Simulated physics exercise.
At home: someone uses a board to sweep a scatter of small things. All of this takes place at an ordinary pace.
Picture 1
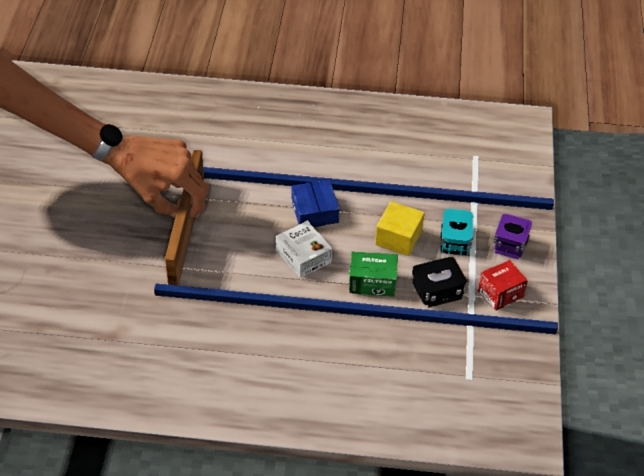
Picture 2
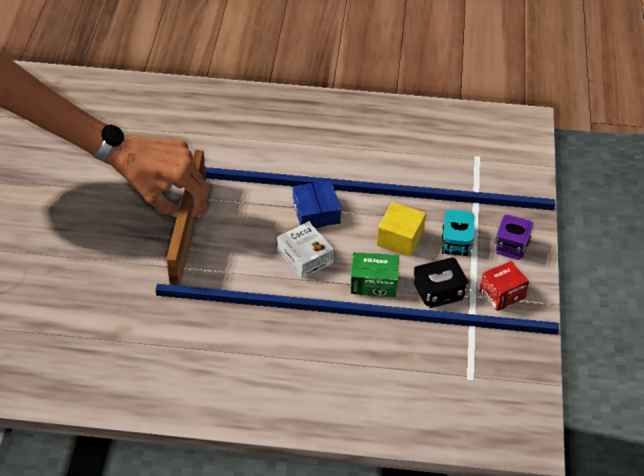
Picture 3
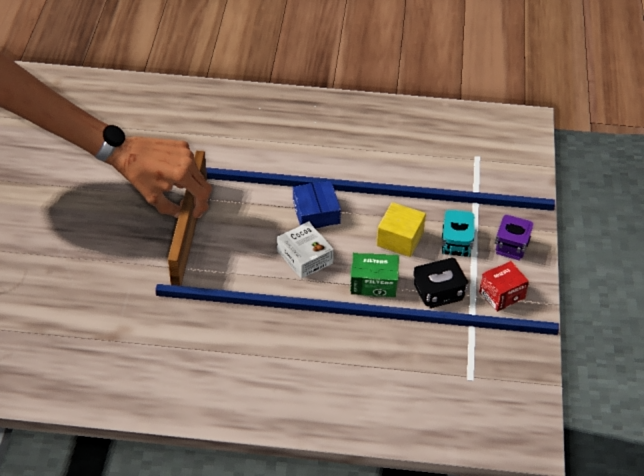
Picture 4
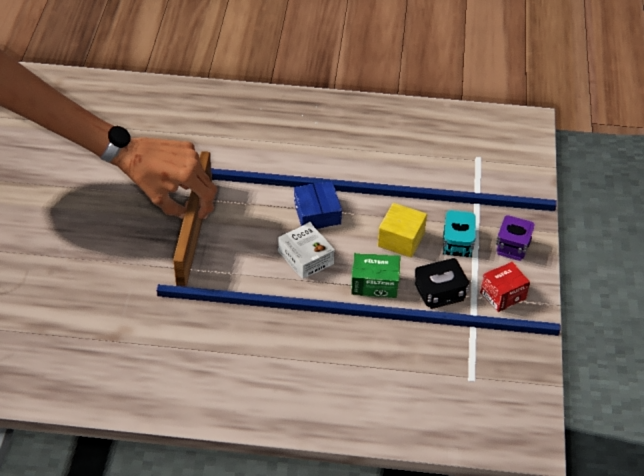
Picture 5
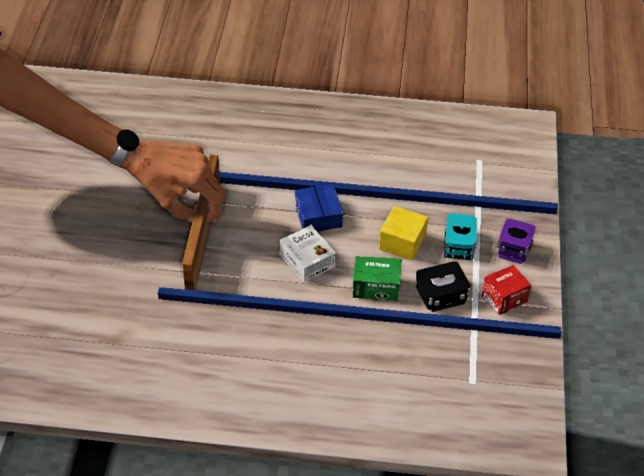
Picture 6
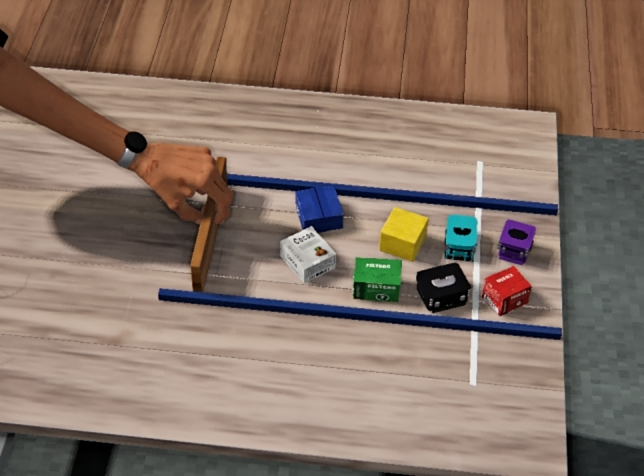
At first, a hand holds a wooden board upright at the left end of two blue rails, with small colourful boxes and cases scattered between them. Then the hand slides the board a short way right, toward the blue and white boxes, while the scattered things stay in place, untouched.
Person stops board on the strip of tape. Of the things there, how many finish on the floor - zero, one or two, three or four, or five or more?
Three or four finish on the floor.
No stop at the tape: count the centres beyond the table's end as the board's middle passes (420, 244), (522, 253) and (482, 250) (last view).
The counts are 0, 5 and 3, in that order.
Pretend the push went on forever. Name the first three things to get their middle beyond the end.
Earliest first: The purple case, then the red box, and then the turquoise case.
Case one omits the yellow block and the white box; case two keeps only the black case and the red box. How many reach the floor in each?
Try one: 2; try two: 2.
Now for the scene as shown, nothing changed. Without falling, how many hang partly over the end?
Count of overhanging things: 1.
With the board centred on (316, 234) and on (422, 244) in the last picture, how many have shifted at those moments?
At the first point the count is 3, at the second it's 8.
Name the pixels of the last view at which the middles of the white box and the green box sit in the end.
Roughly at (496, 274) and at (500, 305), in that order.
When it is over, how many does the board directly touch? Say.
It adds up to 3.
Soon after, none off yet; purple case at rest near (516, 242); red box at rest near (507, 291); turquoise case at rest near (461, 238).
Then, none off yet; purple case moving near (521, 243); red box at rest near (510, 291); turquoise case moved about its own width near (490, 240).
At rest, the number that fall off is three or four; fallen, turquoise case, red box and purple case.
